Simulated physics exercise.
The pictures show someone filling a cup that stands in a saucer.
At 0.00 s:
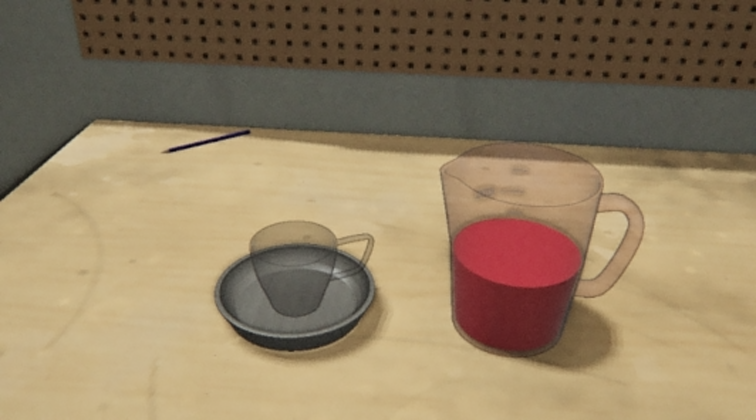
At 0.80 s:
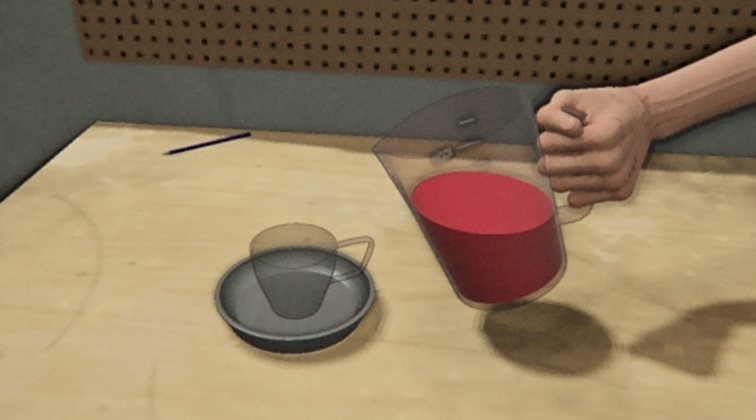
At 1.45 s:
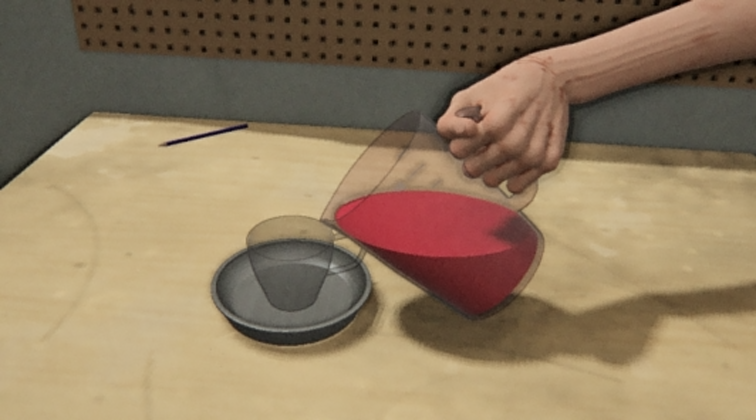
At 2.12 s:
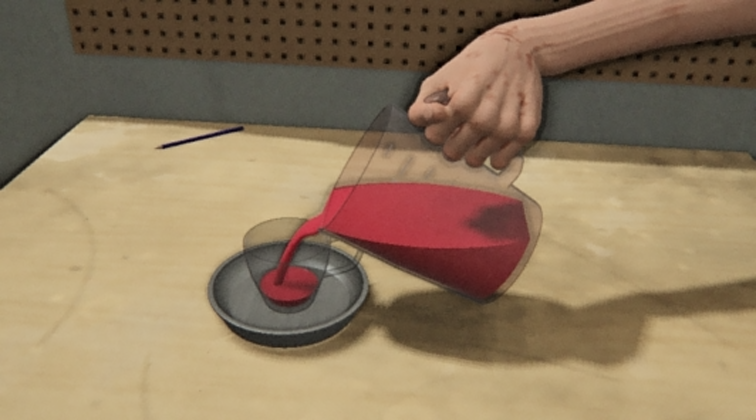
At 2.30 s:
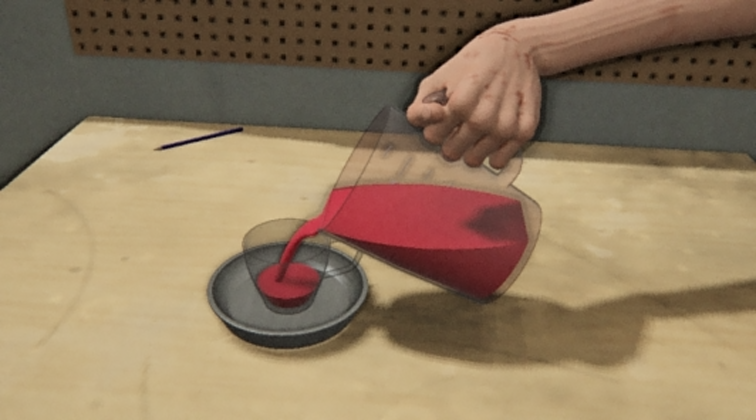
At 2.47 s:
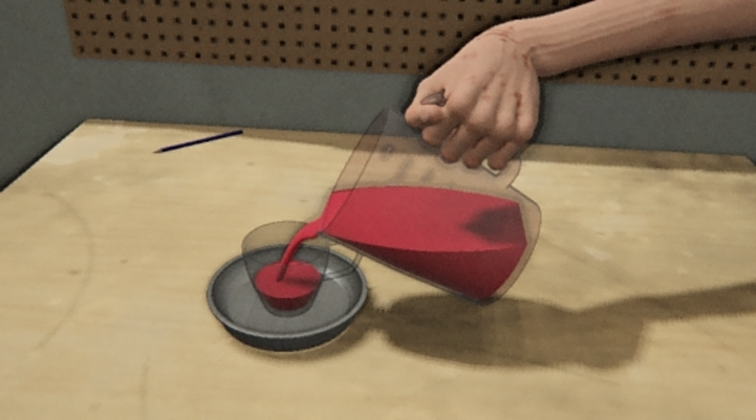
A hand lifting a clear jug of red liquid, tilting it leftward over a clear cup in a saucer and pouring.
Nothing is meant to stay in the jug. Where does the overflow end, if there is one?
The squash overflows cup and saucer.
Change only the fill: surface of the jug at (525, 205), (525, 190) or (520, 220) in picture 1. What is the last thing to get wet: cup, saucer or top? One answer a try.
In turn: Floods the top, over both, floods the top.
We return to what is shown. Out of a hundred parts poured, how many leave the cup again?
Roughly 65 per cent.
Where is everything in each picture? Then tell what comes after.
Nothing is moving yet; jug (517, 248) about half full; cup (295, 270) empty; saucer (281, 339) dry, in the first picture.
The jug is picked up; jug (482, 198) tipped 25° with all of its load; cup (295, 273) empty, in the second picture.
The jug leans over the cup; jug (436, 218) tipped 50° with all of its load; cup (292, 265) empty, in the third picture.
The squash is flowing; jug (429, 208) tipped 60° with nearly all of its load; cup about a quarter full, surface at (289, 284), in the fourth picture.
The squash is flowing; jug (428, 209) tipped 60° with nearly all of its load; cup (288, 268) about a quarter full, in the fifth picture.
The squash is flowing; jug (428, 211) tipped 60° with nearly all of its load; cup about a third full, surface at (288, 279); saucer (273, 340) dry, in the sixth picture.
By 6.5 s, the cup is full to the brim; the saucer is wet, with room to spare.
By 9.6 s, the cup is full to the brim; the saucer is full and running over.
By 12.4 s, the cup is full to the brim; the saucer is full and running over.
